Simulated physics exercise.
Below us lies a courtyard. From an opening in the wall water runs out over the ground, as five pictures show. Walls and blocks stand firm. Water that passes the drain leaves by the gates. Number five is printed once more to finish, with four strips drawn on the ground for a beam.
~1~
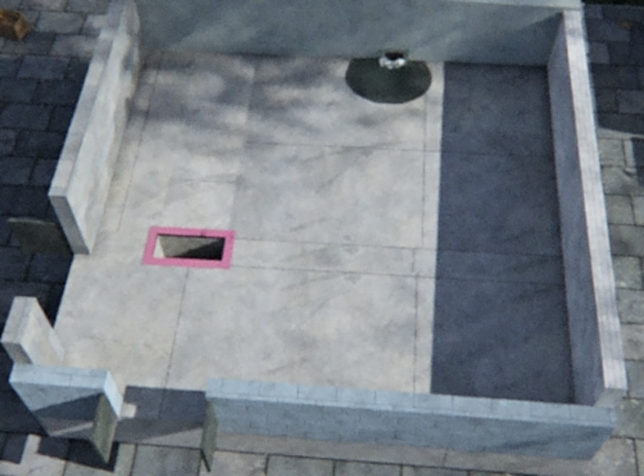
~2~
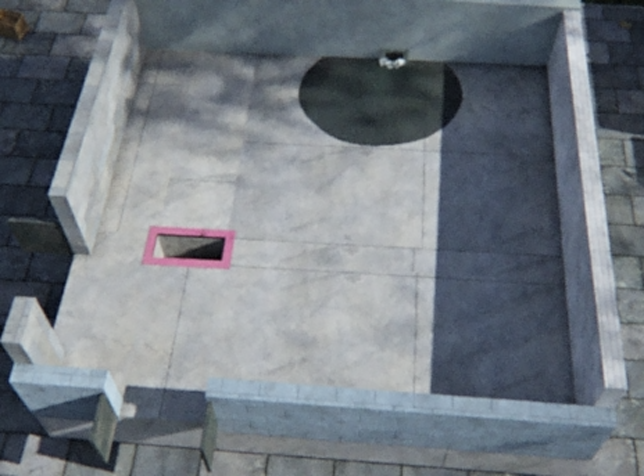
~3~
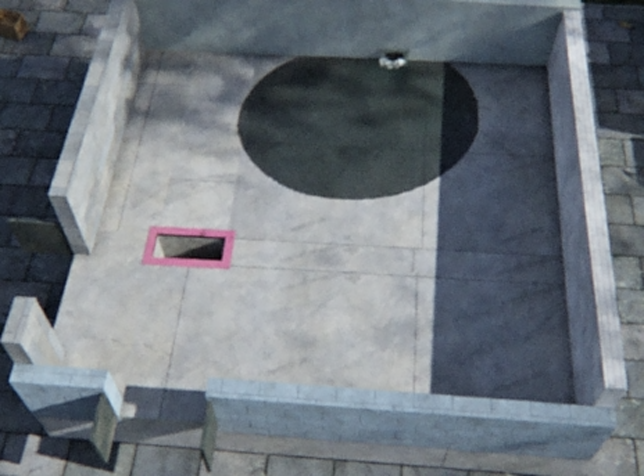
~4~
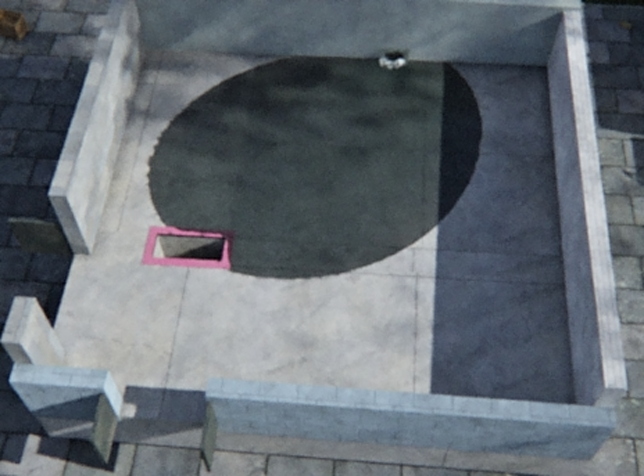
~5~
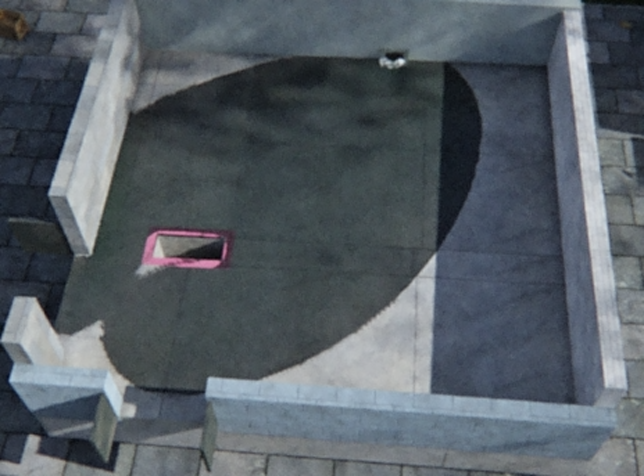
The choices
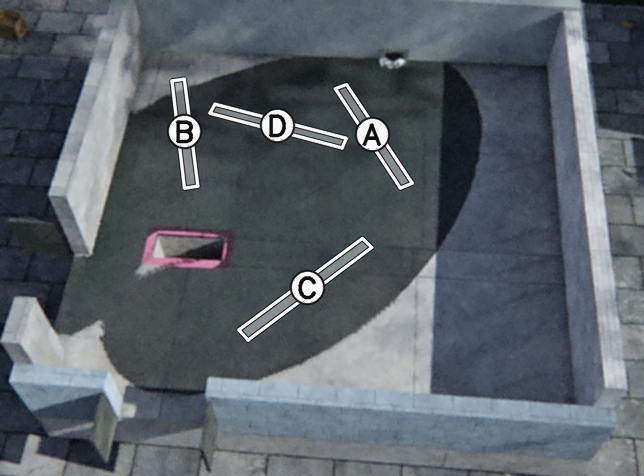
In a walled, paved courtyard seen from above, a small dark wet patch lies beneath an outlet in the far wall. The patch widens steadily into a large oval, spreading toward the lower left until it touches the pink-rimmed gully, then surrounds it and reaches the left and near walls.
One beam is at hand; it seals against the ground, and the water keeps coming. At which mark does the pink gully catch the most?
Go for B.
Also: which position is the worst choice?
That would be A.
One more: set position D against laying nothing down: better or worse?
Worse.
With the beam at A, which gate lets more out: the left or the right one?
More leaves on the left.
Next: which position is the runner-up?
That would be C.
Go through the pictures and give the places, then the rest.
The first frame shows outfall at (394, 55); pink gully at (189, 247); open gate at (169, 402); open gate at (78, 302); front seen at (357, 88), 3 % of the ground wet; pink gully still dry.
The second frame shows front seen at (334, 131), 9 % of the ground wet; pink gully still dry.
The third frame shows front seen at (263, 164), 20 % of the ground wet; pink gully still dry.
The fourth frame shows front seen at (172, 219), 38 % of the ground wet; pink gully still dry.
The fifth frame shows front seen at (74, 322), 57 % of the ground wet; pink gully taking water.
On the marked copy, A from (340, 86) to (406, 185); B from (178, 80) to (191, 187); C from (243, 334) to (367, 242); D from (212, 108) to (344, 143).
For position A, about 2 % of the stream goes into the pink gully, about 98 % out by the gates.
For position B, about 51 % of the stream goes into the pink gully, about 49 % out by the gates.
For position C, about 31 % of the stream goes into the pink gully, about 69 % out by the gates.
For position D, about 18 % of the stream goes into the pink gully, about 82 % out by the gates.
